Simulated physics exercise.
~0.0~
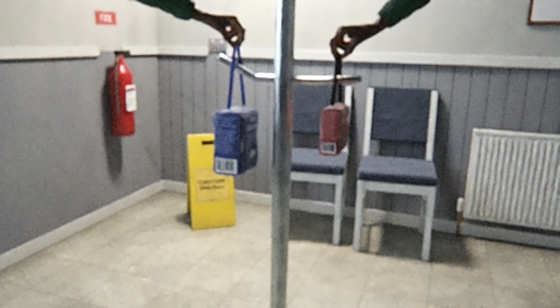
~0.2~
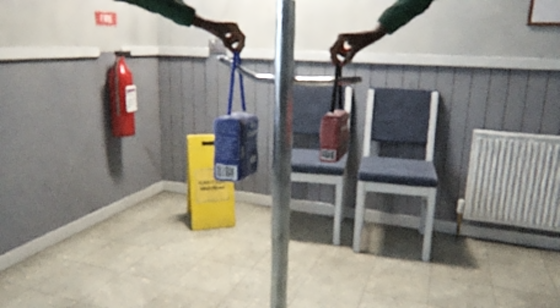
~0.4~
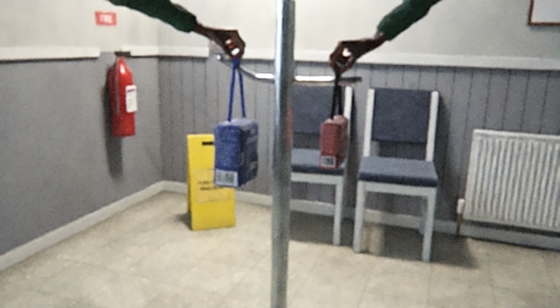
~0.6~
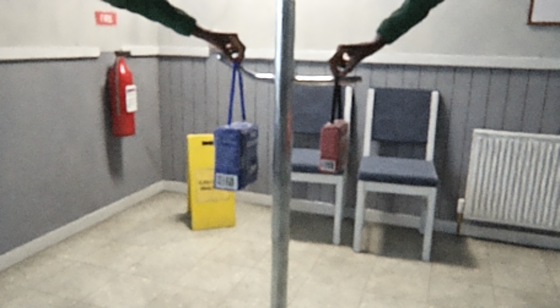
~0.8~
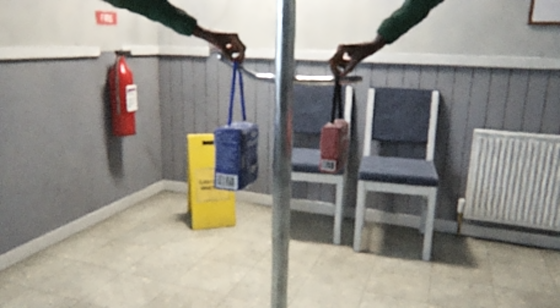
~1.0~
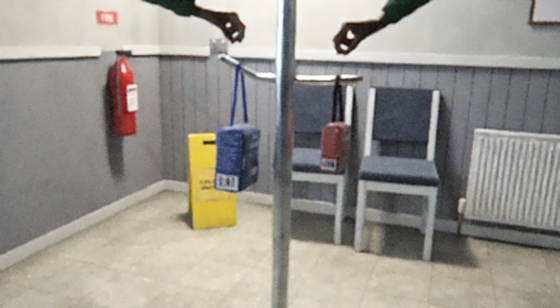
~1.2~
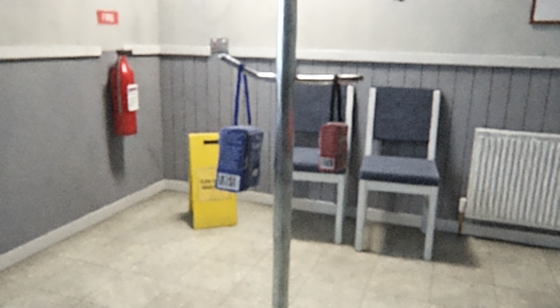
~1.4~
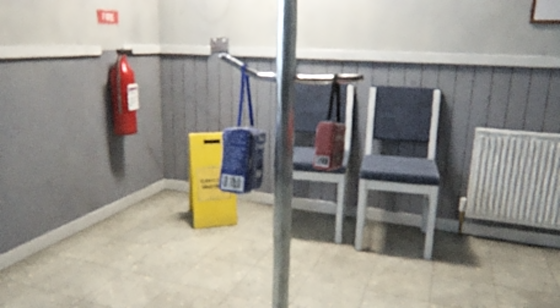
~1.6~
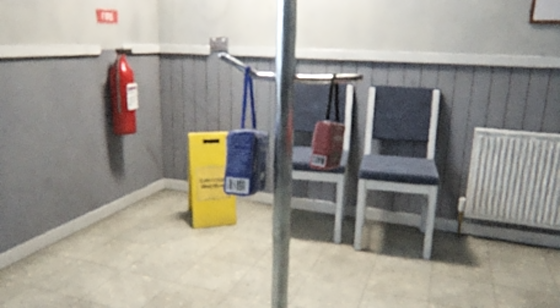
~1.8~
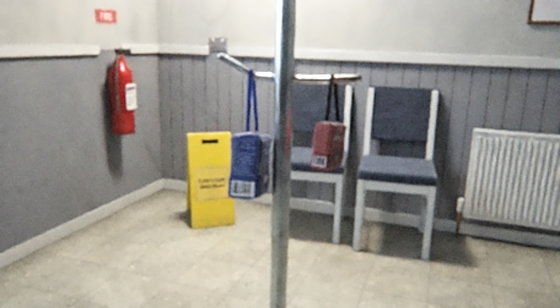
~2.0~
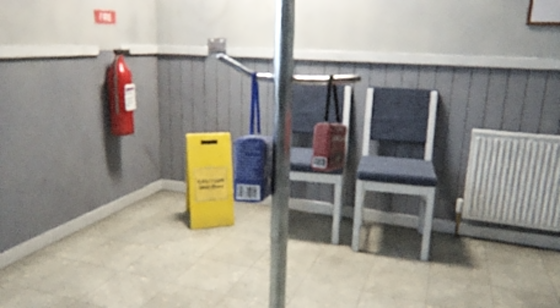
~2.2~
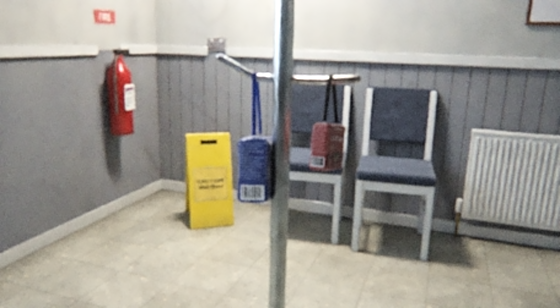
At first, two hands reach in from above, holding a blue sack and a smaller red pouch by their loops on either side of a metal post in a grey-walled room. The hands lower both items a little until the loops meet the thin arms sticking out from the post. They pause there, then let go and withdraw out of view. Left alone, the blue sack slides slowly right and slightly down toward the post, while the red pouch tilts and shifts only slightly left. At the end, both still hang.
